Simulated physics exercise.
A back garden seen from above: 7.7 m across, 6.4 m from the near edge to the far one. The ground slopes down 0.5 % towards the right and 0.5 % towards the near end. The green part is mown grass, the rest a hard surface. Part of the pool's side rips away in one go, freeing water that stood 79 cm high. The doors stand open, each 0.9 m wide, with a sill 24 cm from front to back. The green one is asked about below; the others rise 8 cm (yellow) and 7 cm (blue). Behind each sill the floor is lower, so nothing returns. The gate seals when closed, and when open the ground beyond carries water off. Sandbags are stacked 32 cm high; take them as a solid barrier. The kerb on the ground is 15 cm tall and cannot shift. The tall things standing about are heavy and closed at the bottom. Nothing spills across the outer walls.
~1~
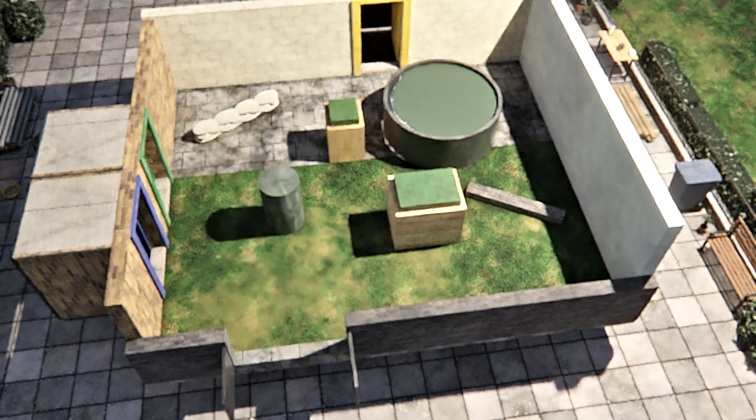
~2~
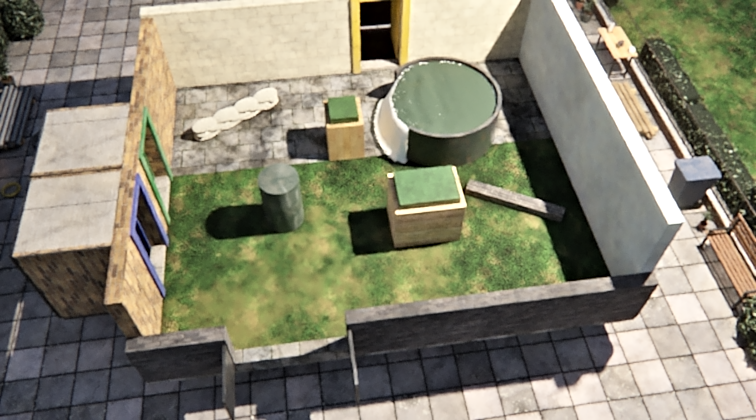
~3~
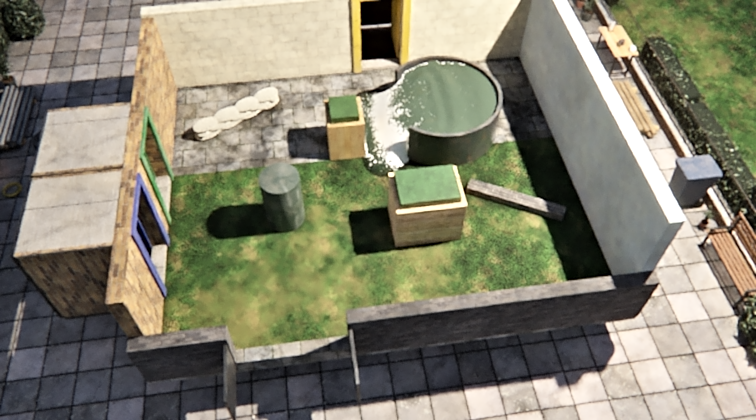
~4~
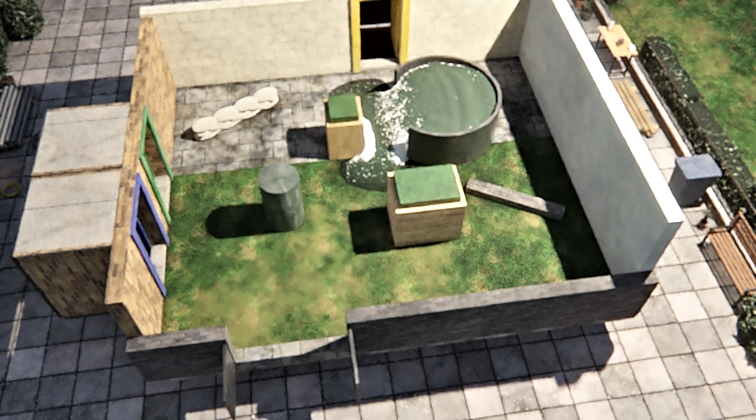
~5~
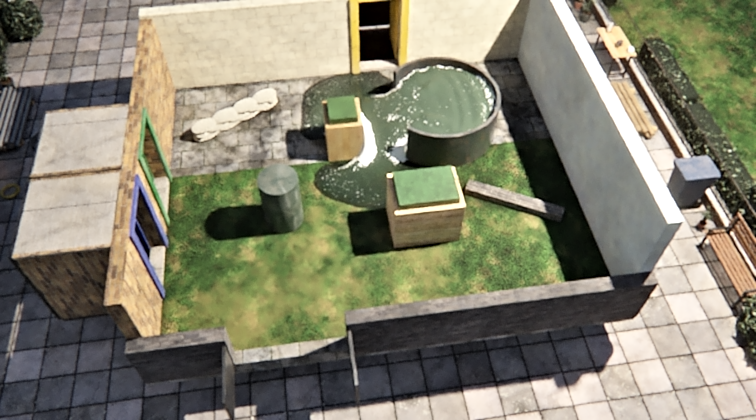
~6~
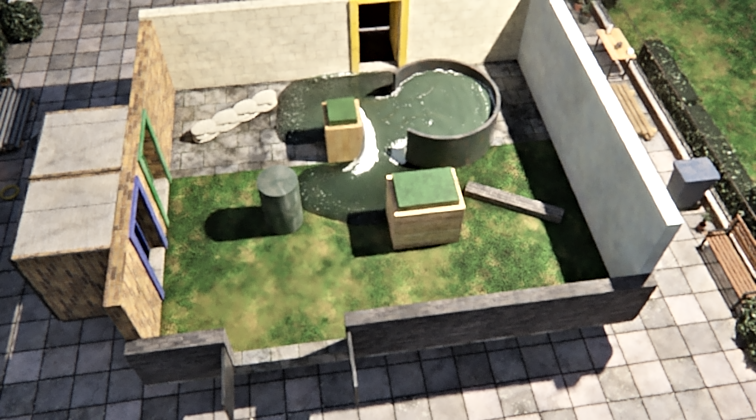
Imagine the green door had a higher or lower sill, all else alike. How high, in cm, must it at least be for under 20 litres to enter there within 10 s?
At least 11.5 cm or so.
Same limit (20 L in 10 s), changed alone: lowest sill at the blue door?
Roughly 5.5 cm at blue.
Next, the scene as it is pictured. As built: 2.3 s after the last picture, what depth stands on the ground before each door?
Depths in cm: Yellow 9, blue 4, green 16.
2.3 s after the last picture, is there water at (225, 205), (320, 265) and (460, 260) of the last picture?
In that order: Flooded, wet, still dry.
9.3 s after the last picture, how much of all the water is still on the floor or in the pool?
About 86 per cent.
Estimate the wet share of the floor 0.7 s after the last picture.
Some 30 per cent of it.
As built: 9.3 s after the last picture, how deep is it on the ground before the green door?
Roughly 6.0 cm deep.
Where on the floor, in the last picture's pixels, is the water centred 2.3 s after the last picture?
Near (334, 151).
Then, 0.7 s after the last picture water covers 30 % of the floor, deepest (52 cm) near (369, 140); it has not reached the green door.
Then, 2.3 s after the last picture water covers 65 % of the floor, deepest (26 cm) near (174, 122); 16 cm at the green door, 0 litres in over its 18 cm sill.
Then, 9.3 s after the last picture water covers 95 % of the floor, deepest (8 cm) near (158, 361); 6 cm at the green door, 1 litre in over its 18 cm sill.
At the green door as built, the water peaked near 16 cm, 2.1 s after the last picture.
With a sill of 9.5 cm, 36 litres would have come in within the 10 s; with 12.5 cm, 14 litres. So under 20 litres takes about 11.5 cm.
